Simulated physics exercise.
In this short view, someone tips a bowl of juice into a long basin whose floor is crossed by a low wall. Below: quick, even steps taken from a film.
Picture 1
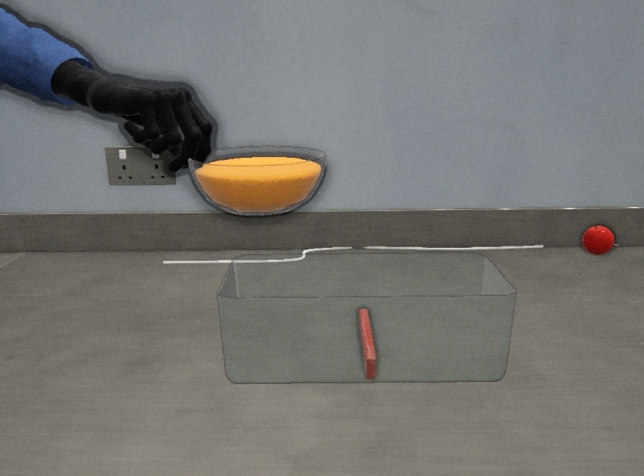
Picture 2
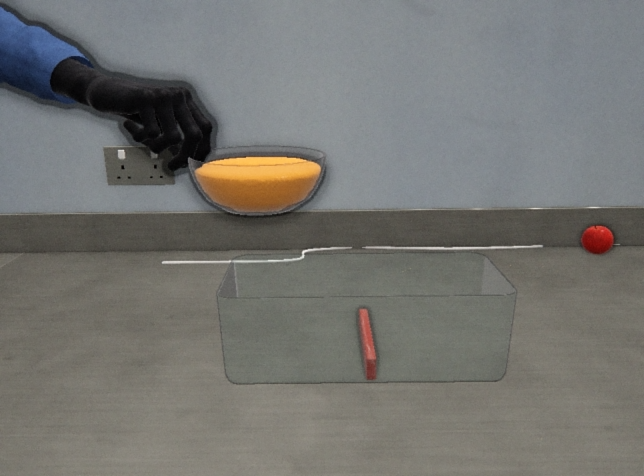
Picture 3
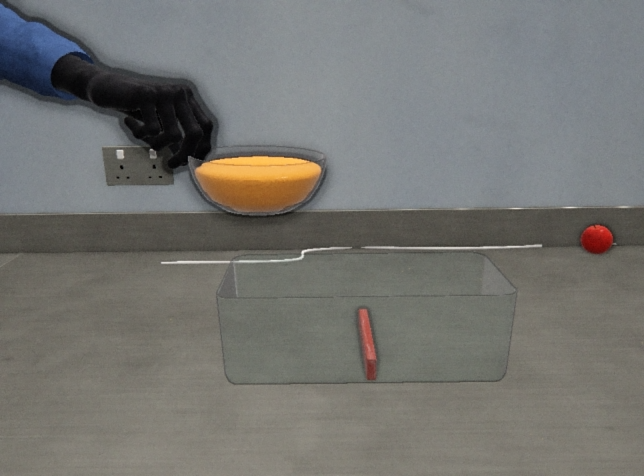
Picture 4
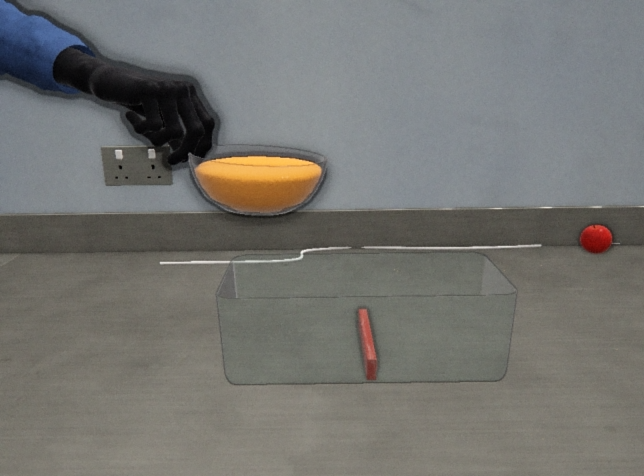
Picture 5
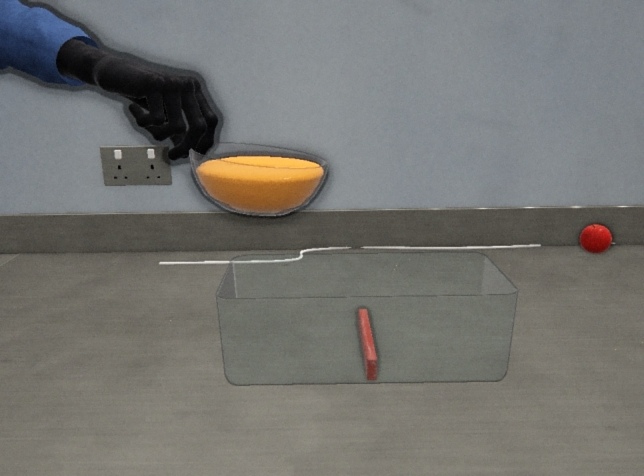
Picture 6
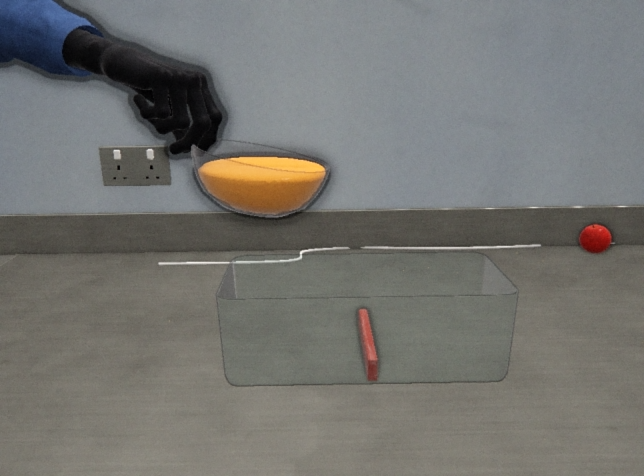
At the start, a black-gloved hand in a blue sleeve holds a clear bowl of orange juice almost level above a long, see-through basin with a low red wall inside. The hand then slowly tilts the bowl slightly, its right side dipping, while the basin stays still and no juice leaves the bowl.
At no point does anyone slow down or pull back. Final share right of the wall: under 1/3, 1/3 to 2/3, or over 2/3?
I reckon what ends right of the wall lands in the middle band of a third to two thirds.
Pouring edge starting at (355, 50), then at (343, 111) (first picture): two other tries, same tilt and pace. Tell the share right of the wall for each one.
It works out to around 80 % and then around 70 %.
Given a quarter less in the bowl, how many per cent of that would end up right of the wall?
My estimate is about 50 percent.
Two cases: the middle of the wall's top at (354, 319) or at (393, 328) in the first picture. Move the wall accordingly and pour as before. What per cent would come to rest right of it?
About 70 per cent, then about 15 per cent.
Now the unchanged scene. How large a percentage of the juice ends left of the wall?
Roughly 40 %.
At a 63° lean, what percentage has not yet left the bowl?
My estimate is close to 40 percent remaining.
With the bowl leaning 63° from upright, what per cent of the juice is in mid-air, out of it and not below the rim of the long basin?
That comes to near 35 percent.
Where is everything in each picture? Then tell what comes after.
In the first picture, tilt 0°; pouring edge (325, 156); surface from (197, 167) to (322, 167); the long basin's rim runs from (226, 276) to (500, 273); the wall's top is at (367, 333).
In the second picture, tilt 1°; pouring edge (325, 156); surface from (197, 166) to (321, 167).
In the third picture, tilt 2°; pouring edge (326, 158); surface from (196, 167) to (322, 168).
In the fourth picture, tilt 4°; pouring edge (326, 161); surface from (196, 166) to (322, 168).
In the fifth picture, tilt 8°; pouring edge (328, 164); surface from (198, 165) to (324, 168).
In the sixth picture, tilt 12°; pouring edge (329, 170); surface from (200, 166) to (327, 168).
A moment on, the bowl is tipped part way and 39 per cent is still to pour, 6 is left of the wall and 22 right of it.
Next, the bowl is tipped on its side and 2 per cent is still to pour, 35 is left of the wall and 59 right of it.
Then the bowl is tipped right over and 0 per cent is still to pour, 40 is left of the wall and 60 right of it.
Later the bowl is tipped right over and 0 per cent is still to pour, 41 is left of the wall and 59 right of it.
In the end 41 per cent lies left of the wall, 58 right of it and 0 outside.
